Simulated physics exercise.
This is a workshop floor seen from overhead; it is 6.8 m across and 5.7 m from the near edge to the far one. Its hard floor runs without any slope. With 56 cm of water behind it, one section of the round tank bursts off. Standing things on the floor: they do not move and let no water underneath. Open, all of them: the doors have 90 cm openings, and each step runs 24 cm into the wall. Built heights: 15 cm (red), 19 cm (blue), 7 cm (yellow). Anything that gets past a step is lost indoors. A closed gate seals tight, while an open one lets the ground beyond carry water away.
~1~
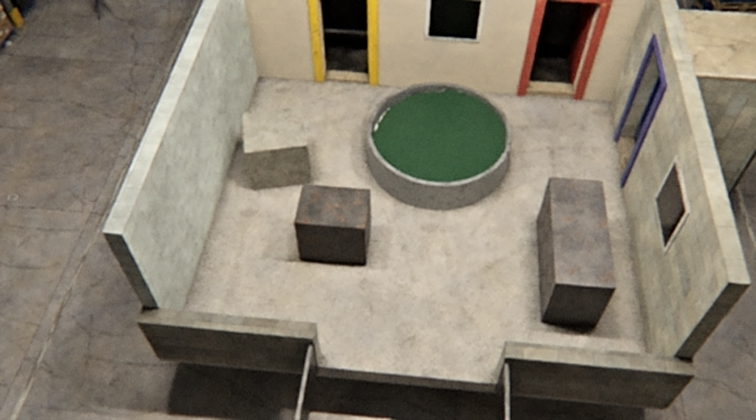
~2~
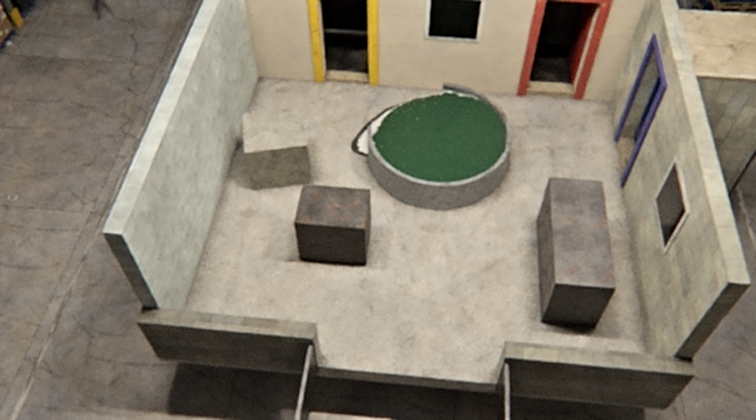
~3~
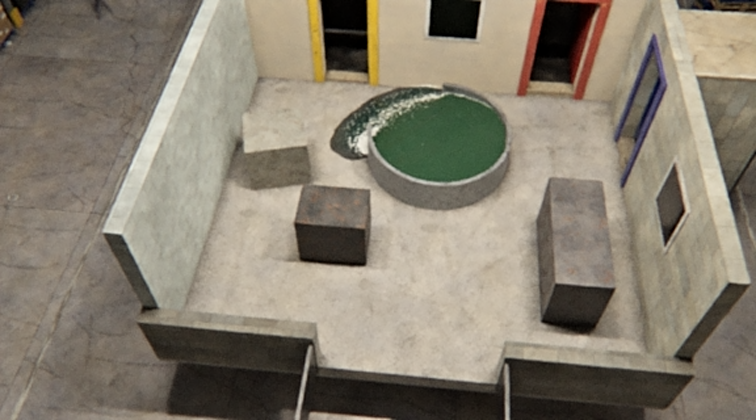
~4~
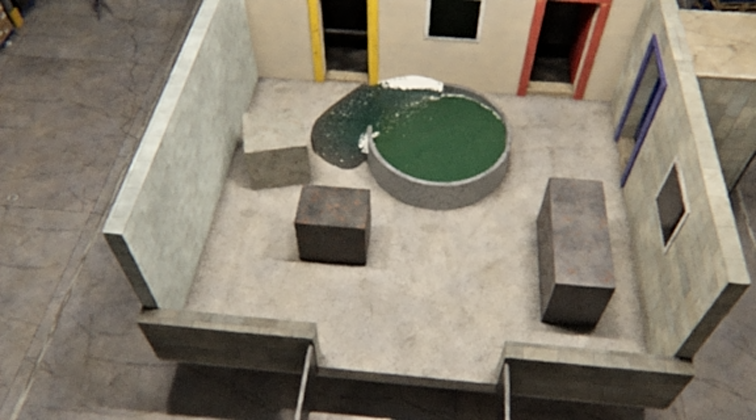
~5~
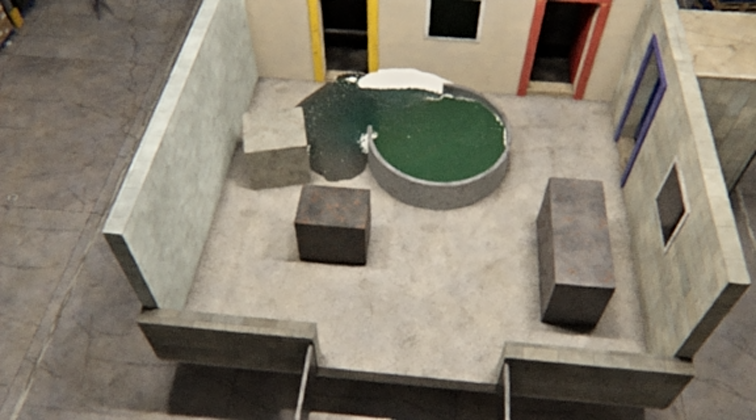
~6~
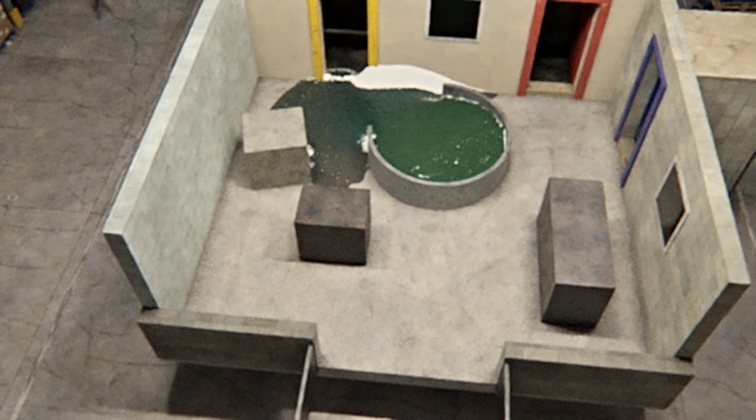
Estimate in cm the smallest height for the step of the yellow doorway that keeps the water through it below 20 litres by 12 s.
I would say 23 cm.
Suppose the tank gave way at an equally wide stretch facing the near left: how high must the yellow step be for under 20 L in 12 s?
Then 7.5 cm.
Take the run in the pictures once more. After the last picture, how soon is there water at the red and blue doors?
Red door 0.5 seconds; blue door 2.2 seconds.
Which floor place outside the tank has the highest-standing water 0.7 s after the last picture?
Around pixel (258, 80).
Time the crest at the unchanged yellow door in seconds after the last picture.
Near 0.6 s.
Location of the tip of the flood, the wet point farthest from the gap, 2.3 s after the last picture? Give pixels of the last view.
At about (196, 274).
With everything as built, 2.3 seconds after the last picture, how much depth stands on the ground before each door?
Door depths (cm): Red = 3, blue = 4, yellow = 16.
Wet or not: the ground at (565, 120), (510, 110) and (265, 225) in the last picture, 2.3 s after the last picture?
Spot one awash, spot two awash, spot three awash.
Then, 0.7 s after the last picture water covers 20 % of the floor, deepest (49 cm) near (258, 80); 24 cm at the yellow door, 42 litres in over its 7 cm step.
Then, 2.3 s after the last picture water covers 35 % of the floor, deepest (36 cm) near (256, 149); 16 cm at the yellow door, 154 litres in over its 7 cm step.
Then, 11.3 s after the last picture water covers 95 % of the floor, deepest (8 cm) near (587, 331); 8 cm at the yellow door, 315 litres in over its 7 cm step.
At the yellow door as built, the water peaked near 24 cm, 0.7 s after the last picture.
With a step of 20.5 cm, 37 litres would have come in within the 12 s; with 28 cm, 4 litres. So under 20 litres takes about 23 cm.
